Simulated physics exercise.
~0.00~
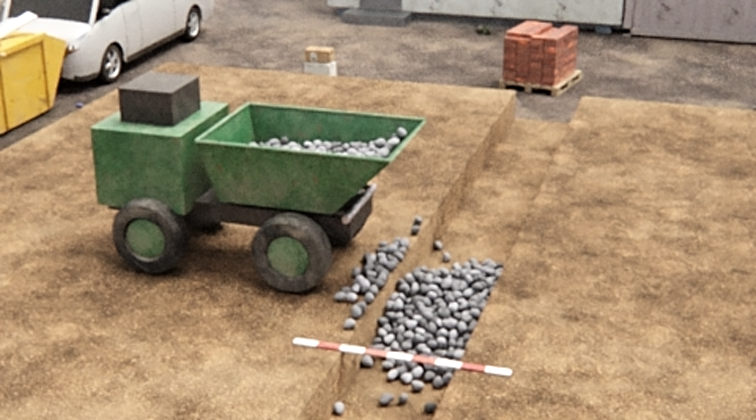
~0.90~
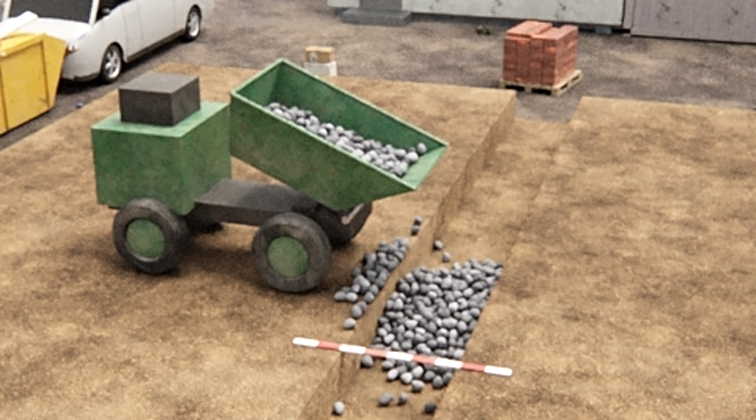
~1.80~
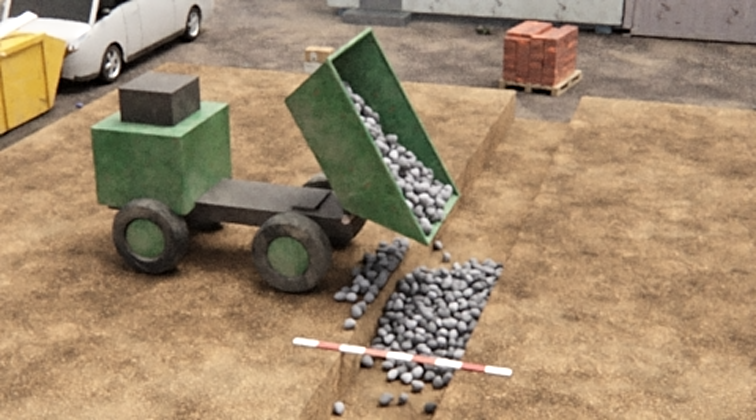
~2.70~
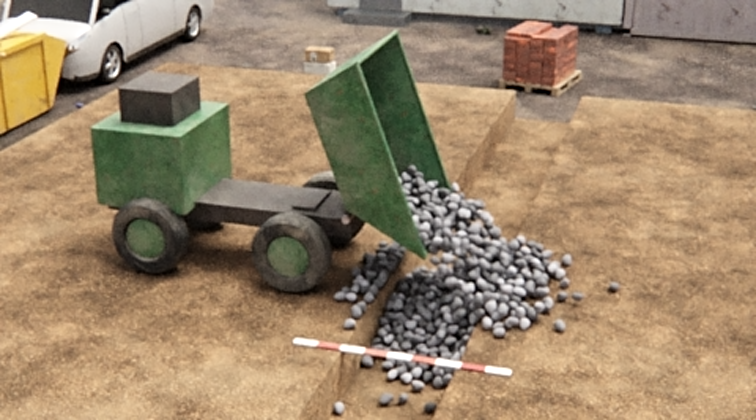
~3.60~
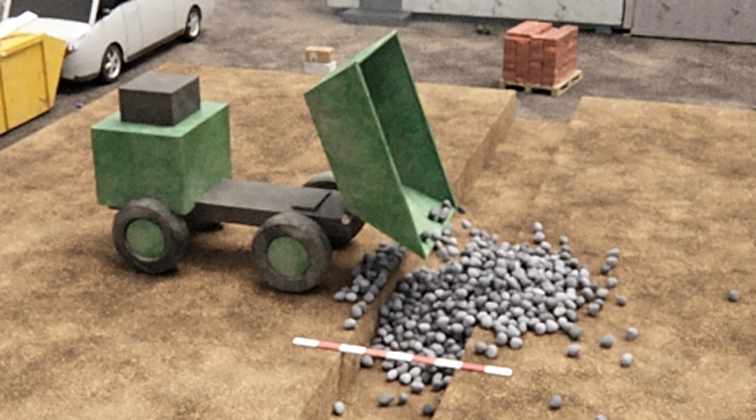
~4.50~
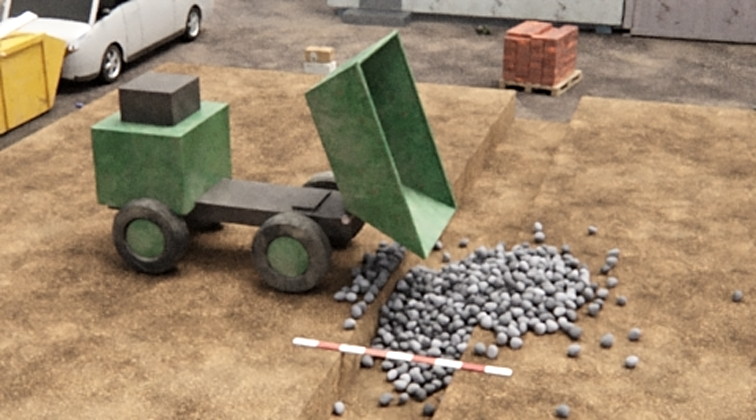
A green dumper tips its skip and empties grey stones across the trench and beyond.
